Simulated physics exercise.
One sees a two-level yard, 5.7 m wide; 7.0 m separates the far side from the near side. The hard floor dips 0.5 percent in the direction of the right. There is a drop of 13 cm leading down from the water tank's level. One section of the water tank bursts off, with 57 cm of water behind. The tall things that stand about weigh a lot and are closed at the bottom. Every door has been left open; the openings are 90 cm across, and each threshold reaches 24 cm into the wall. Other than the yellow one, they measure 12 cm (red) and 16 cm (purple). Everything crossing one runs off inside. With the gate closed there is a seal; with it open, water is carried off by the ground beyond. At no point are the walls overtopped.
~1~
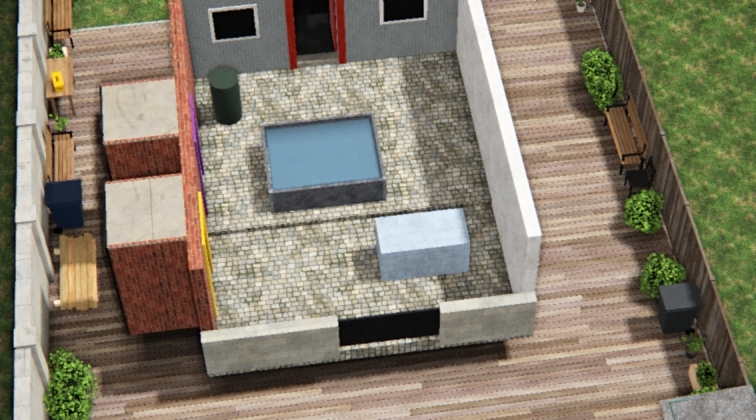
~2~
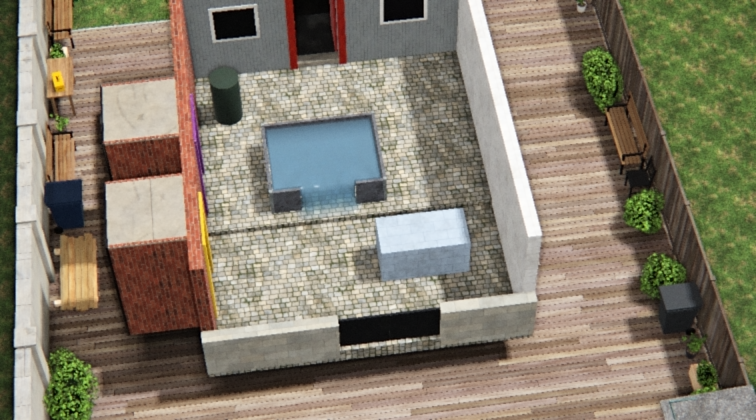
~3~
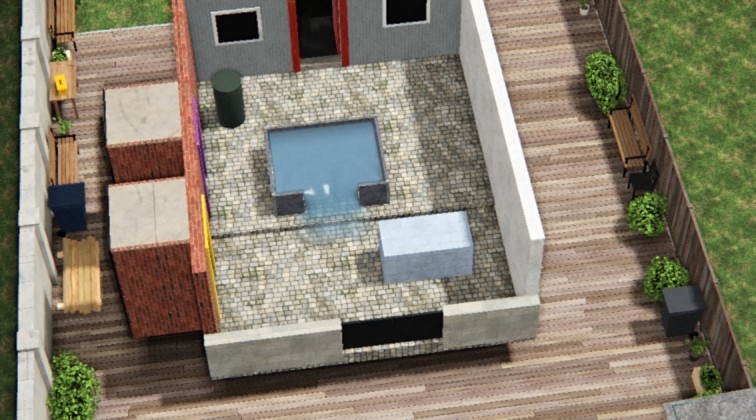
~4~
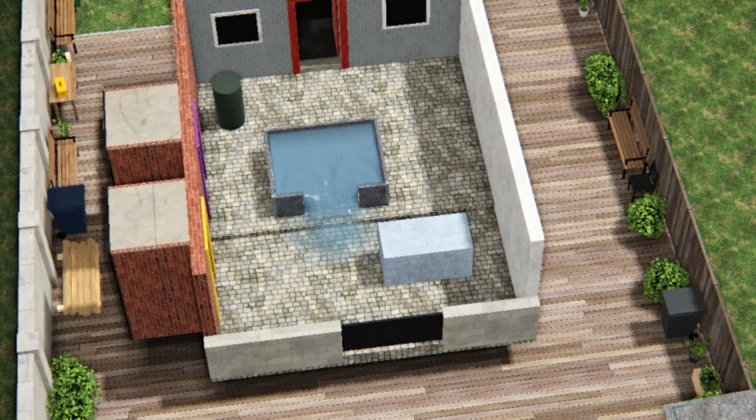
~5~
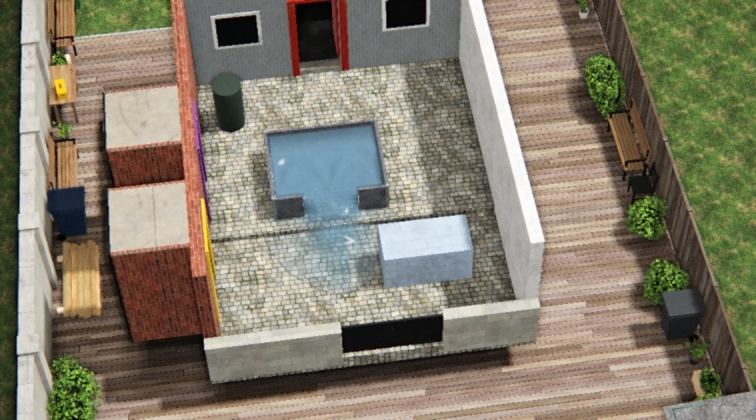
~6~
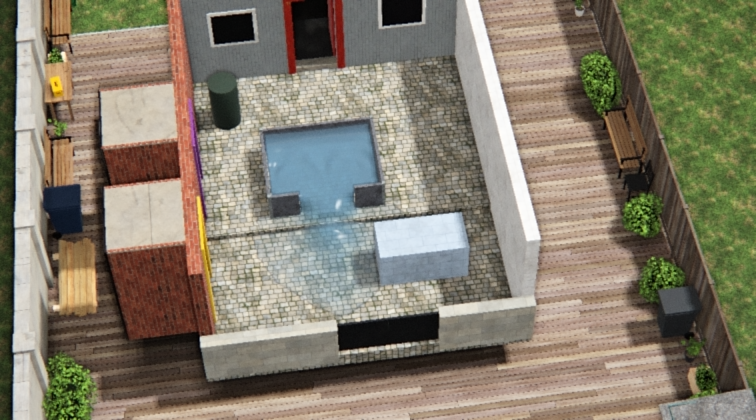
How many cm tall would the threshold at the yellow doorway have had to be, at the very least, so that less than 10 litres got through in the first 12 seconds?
It needed to be roughly 10.5 cm tall.
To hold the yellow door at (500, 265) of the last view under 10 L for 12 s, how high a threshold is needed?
Minimum: Close to 12.5 cm.
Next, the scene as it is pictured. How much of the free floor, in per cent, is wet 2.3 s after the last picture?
Some 40 in a hundred.
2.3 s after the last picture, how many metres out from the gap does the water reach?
Roughly 4.4 metres.
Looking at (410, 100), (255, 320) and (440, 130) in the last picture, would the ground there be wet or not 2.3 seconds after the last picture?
Taking the spots one by one: Untouched, swamped, untouched.
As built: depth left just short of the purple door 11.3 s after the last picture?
Some 0.5 cm.
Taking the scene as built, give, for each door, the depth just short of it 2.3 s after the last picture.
Door depths (cm): Red = 0, purple = 0, yellow = 13.
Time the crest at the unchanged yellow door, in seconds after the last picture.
That happens close to 2.6 s on the clock.
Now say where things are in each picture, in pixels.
In the first frame, the water tank at (323, 154) is whole and still, 57 cm deep; the yellow door at (208, 262) is dry.
In the second frame, the front is at (305, 218), 0.3 m from the gap at (329, 199); 0.2 m2 of floor is wet, 57 cm left at the back.
In the third frame, the front is at (323, 242), 0.7 m from the gap at (332, 203); 0.8 m2 of floor is wet, 57 cm left at the back.
In the fourth frame, the front is at (325, 264), 1.2 m from the gap at (331, 205); 1.7 m2 of floor is wet, 57 cm left at the back.
In the fifth frame, the front is at (339, 292), 1.9 m from the gap at (331, 206); 2.8 m2 of floor is wet, 52 cm left at the back.
In the sixth frame, the gap is at (327, 204), the front 2.4 m out at (338, 312); the back of the water tank holds 47 cm; 1.4 m in a straight line remain to the yellow door at (207, 266).
Then, 0.7 s after the last picture water covers 25 % of the floor, deepest (28 cm) near (381, 339); it has not reached the yellow door.
Then, 2.3 s after the last picture water covers 40 % of the floor, deepest (28 cm) near (218, 359); 13 cm at the yellow door, 0 litres in over its 25 cm threshold.
Then, 11.3 s after the last picture water covers 45 % of the floor, deepest (16 cm) near (479, 220); 11 cm at the yellow door, 0 litres in over its 25 cm threshold.
At the yellow door as built, the water peaked near 13 cm, 2.5 s after the last picture.
With a threshold of 9 cm, 25 litres would have come in within the 12 s; with 12 cm, 4 litres. So under 10 litres takes about 10.5 cm.
